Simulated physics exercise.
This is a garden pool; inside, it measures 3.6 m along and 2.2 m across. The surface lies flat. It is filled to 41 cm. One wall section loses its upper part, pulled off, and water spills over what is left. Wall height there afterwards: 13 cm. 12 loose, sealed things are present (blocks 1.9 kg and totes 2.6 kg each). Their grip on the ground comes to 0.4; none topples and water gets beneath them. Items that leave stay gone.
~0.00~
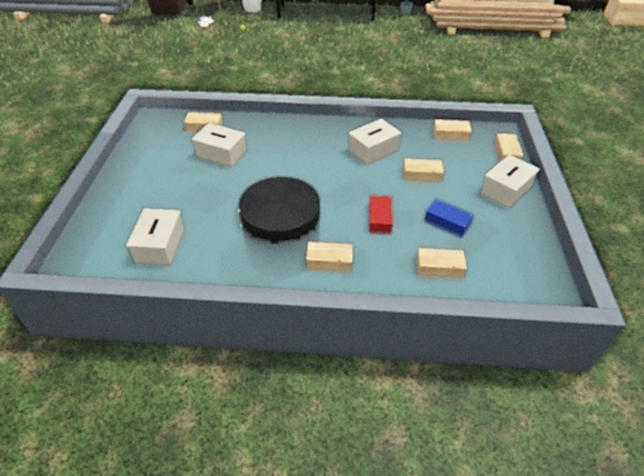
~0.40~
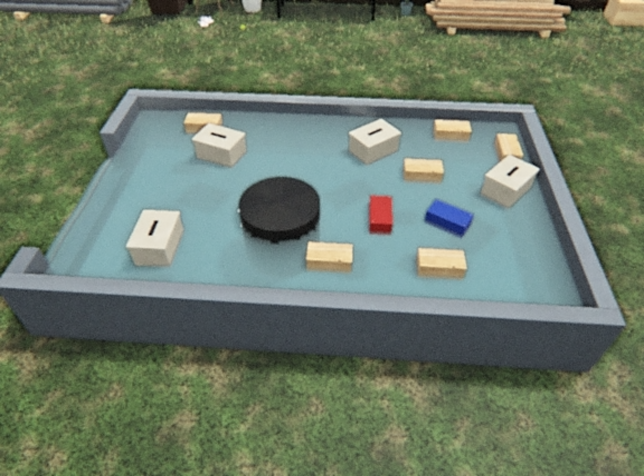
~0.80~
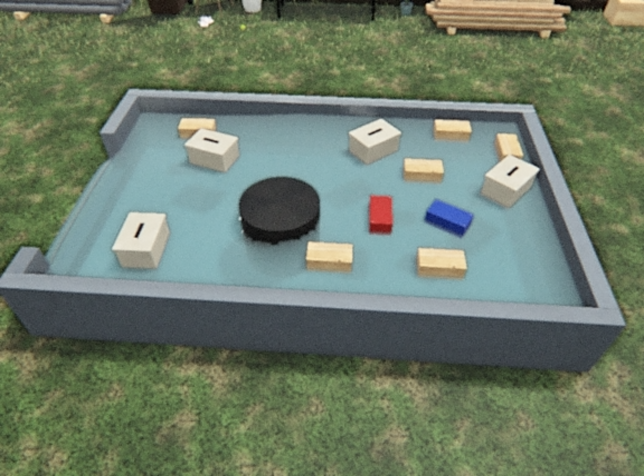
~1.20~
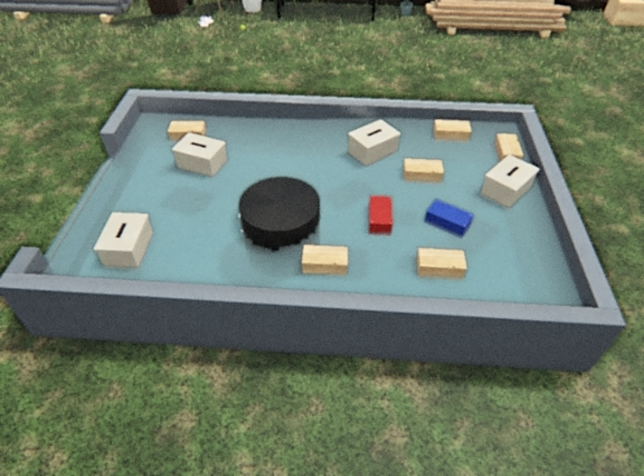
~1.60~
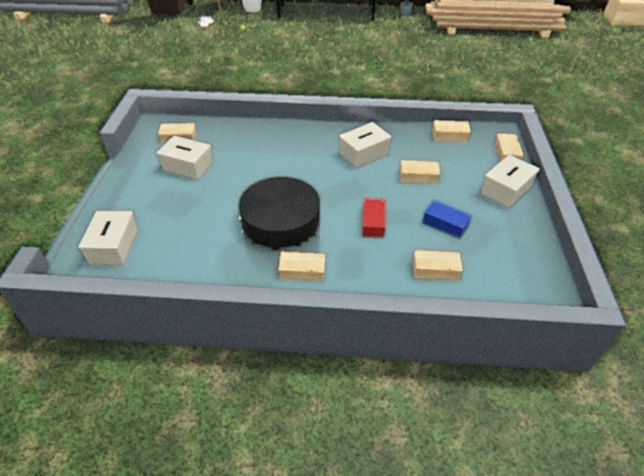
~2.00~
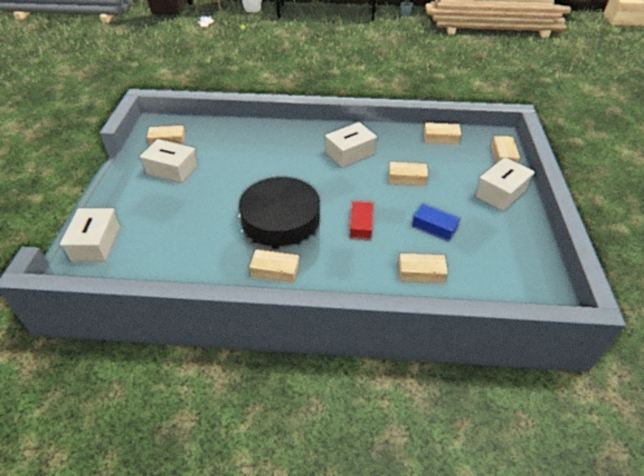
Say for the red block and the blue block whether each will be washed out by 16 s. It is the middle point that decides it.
In the end the red block is going to be trapped, the blue block is going to be trapped.
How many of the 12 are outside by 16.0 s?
4 in total.
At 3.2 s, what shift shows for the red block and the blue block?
About 30 cm and 30 cm, respectively.
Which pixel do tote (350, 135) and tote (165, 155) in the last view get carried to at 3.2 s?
Estimated pixels: (307, 135) and (108, 163).
After 3.2 s the red block is near (340, 217), 0.3 m from its start, afloat; the blue block is near (413, 221), 0.3 m from its start, afloat; 1 of 12 are out; 11 afloat.
After 7.2 s the red block is near (330, 223), 0.4 m from its start, afloat; the blue block is near (386, 226), 0.4 m from its start, afloat; 3 of 12 are out; 9 afloat.
After 12.0 s the red block is near (330, 227), 0.4 m from its start, afloat; the blue block is near (365, 226), 0.6 m from its start, afloat; 4 of 12 are out; 8 afloat.
After 16.0 s the red block is near (334, 227), 0.3 m from its start, afloat; the blue block is near (374, 226), 0.5 m from its start, afloat; 4 of 12 are out; 8 afloat.
